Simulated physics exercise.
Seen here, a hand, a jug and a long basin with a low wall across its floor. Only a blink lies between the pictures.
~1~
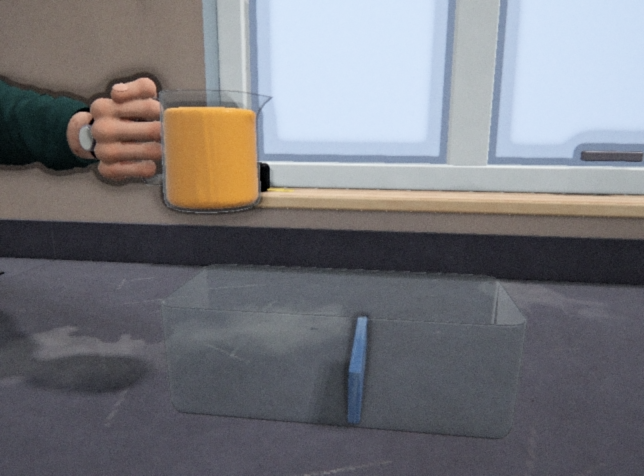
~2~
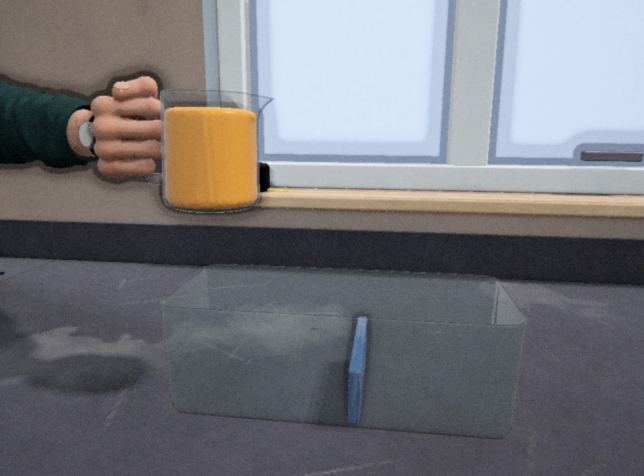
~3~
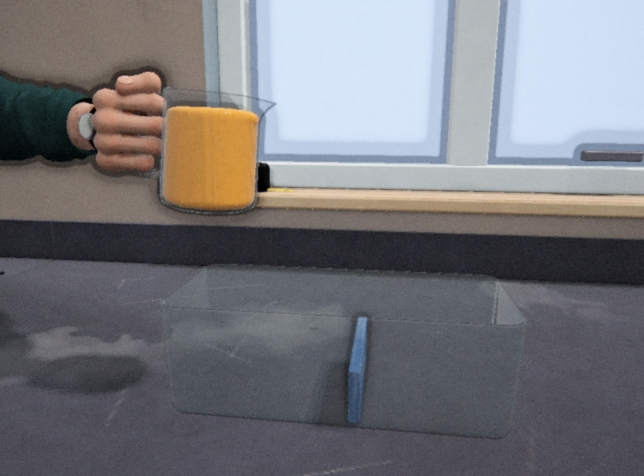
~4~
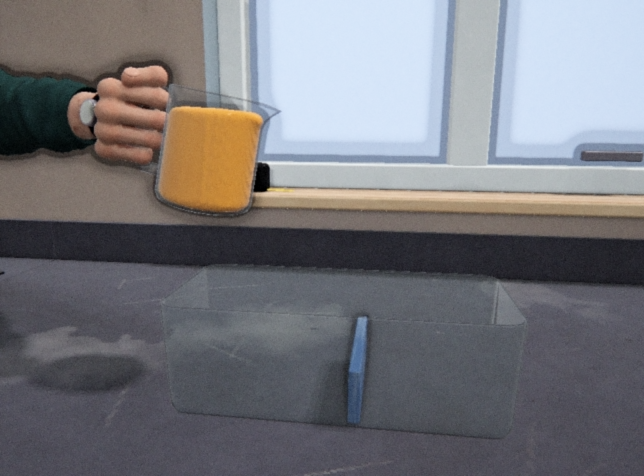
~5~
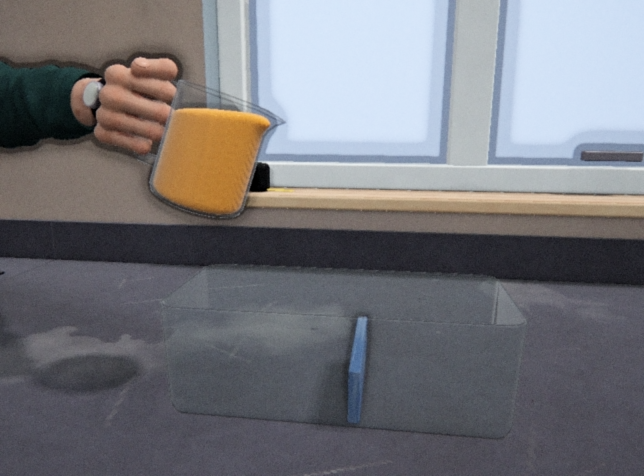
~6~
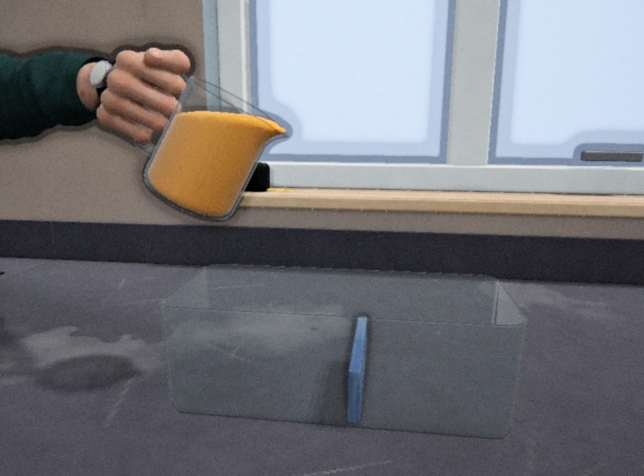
A glass jug of orange liquid, held by a hand in a dark green sleeve, stayed upright briefly, then tilted steadily to the right above a clear basin with a low blue wall inside.
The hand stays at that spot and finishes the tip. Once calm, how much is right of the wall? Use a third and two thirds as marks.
The share right of the wall is not even a third.
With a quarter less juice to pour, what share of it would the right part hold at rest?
Near 5 %.
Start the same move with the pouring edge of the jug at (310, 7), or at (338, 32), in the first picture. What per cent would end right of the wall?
About 85 and 90 per cent.
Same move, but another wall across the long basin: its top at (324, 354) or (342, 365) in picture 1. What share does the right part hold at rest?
Roughly 85 per cent, and 60 per cent.
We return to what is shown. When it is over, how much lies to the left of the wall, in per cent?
About 90 per cent.
A moment on, the jug is tipped on its side and 68 per cent is still to pour, 8 is left of the wall and 1 right of it.
Next, the jug is tipped on its side and 29 per cent is still to pour, 45 is left of the wall and 5 right of it.
Then the jug is tipped on its side and 12 per cent is still to pour, 72 is left of the wall and 8 right of it.
Later the jug is tipped on its side and 5 per cent is still to pour, 82 is left of the wall and 9 right of it.
In the end 88 per cent lies left of the wall, 9 right of it and 2 outside.
